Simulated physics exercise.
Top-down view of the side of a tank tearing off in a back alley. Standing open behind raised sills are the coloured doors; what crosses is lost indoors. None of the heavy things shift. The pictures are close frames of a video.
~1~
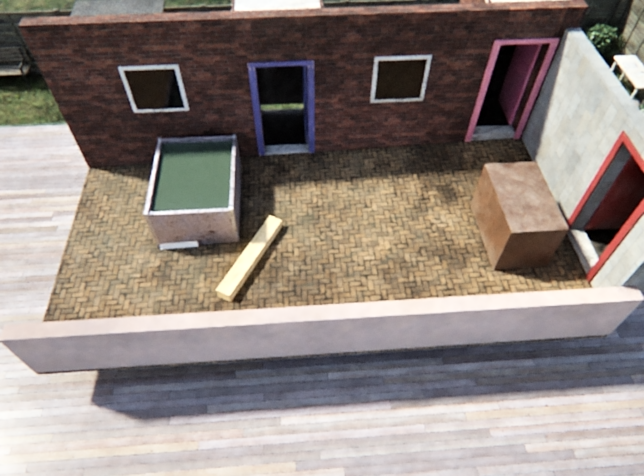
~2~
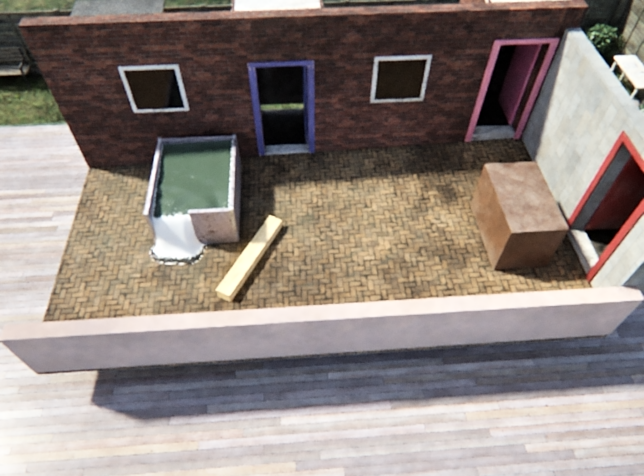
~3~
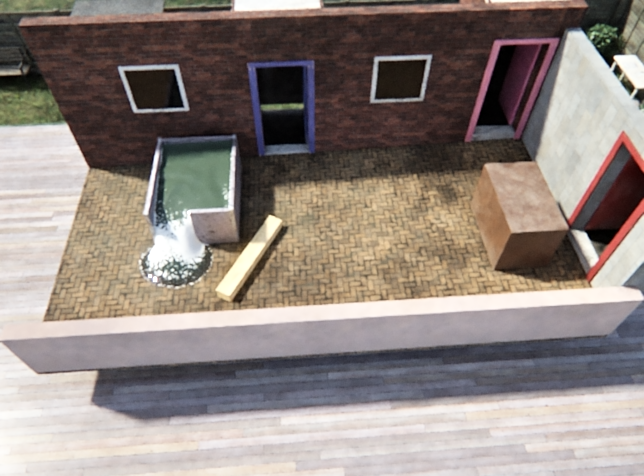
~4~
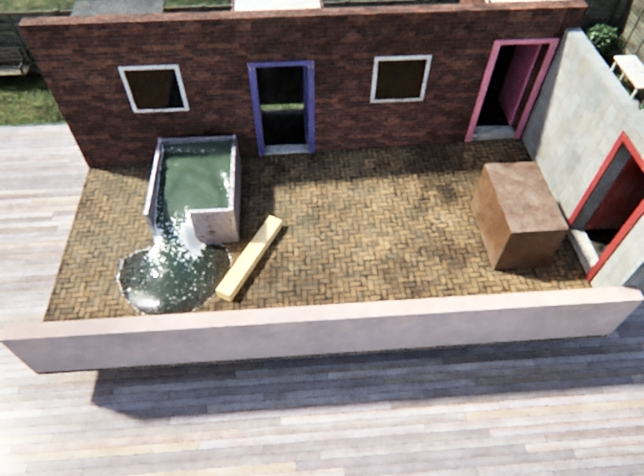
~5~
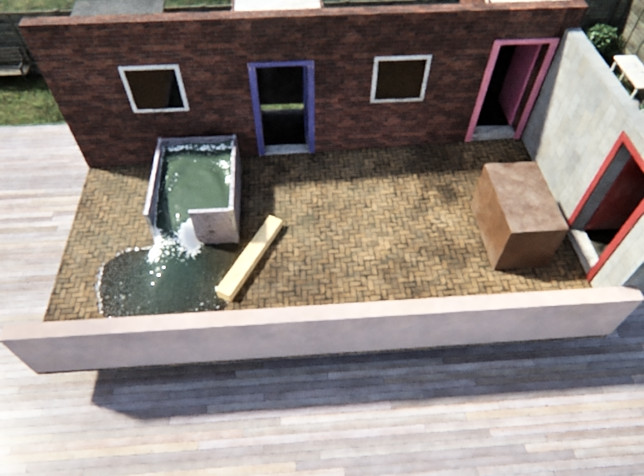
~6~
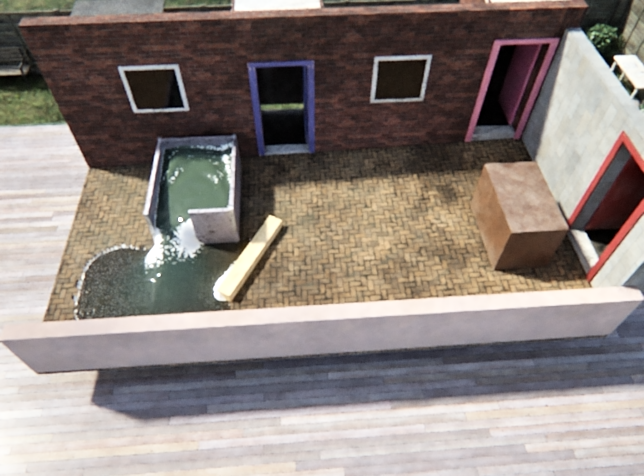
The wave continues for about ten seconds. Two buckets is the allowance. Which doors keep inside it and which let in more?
My prediction: The red door will not count as flooded; the pink door will not count as flooded; the blue door will not count as flooded.
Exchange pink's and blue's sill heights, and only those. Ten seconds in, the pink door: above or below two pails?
In that case pink stays within limit.
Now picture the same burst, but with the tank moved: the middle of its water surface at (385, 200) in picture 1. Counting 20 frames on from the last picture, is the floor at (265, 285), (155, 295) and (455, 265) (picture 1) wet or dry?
Taking them in the order asked: Inundated, then inundated, then inundated.
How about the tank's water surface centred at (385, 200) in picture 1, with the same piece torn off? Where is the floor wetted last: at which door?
The blue door.
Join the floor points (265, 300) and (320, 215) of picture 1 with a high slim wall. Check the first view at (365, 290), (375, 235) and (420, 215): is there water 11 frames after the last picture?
Lab note - point 1: Inundated; point 2: Parched; point 3: Parched.
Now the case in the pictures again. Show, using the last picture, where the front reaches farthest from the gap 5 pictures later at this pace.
Roughly at (319, 329).
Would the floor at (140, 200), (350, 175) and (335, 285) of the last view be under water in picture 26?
Result, in order: Unflooded / unflooded / waterlogged.
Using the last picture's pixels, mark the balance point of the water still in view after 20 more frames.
I'd put my finger on (212, 252).
A moment on, water covers 20 % of the floor; the red door not reached, the pink door not reached, the blue door not reached.
Next, water covers 25 % of the floor; the red door not reached, the pink door not reached, the blue door not reached.
Then, water covers 45 % of the floor; the red door not reached, the pink door not reached, the blue door not reached.
Later, water covers 65 % of the floor; the red door wet at the sill, nothing in, the pink door not reached, the blue door not reached.
In the end, water covers 60 % of the floor; the red door wet at the sill, nothing in, the pink door not reached, the blue door wet at the sill, nothing in.
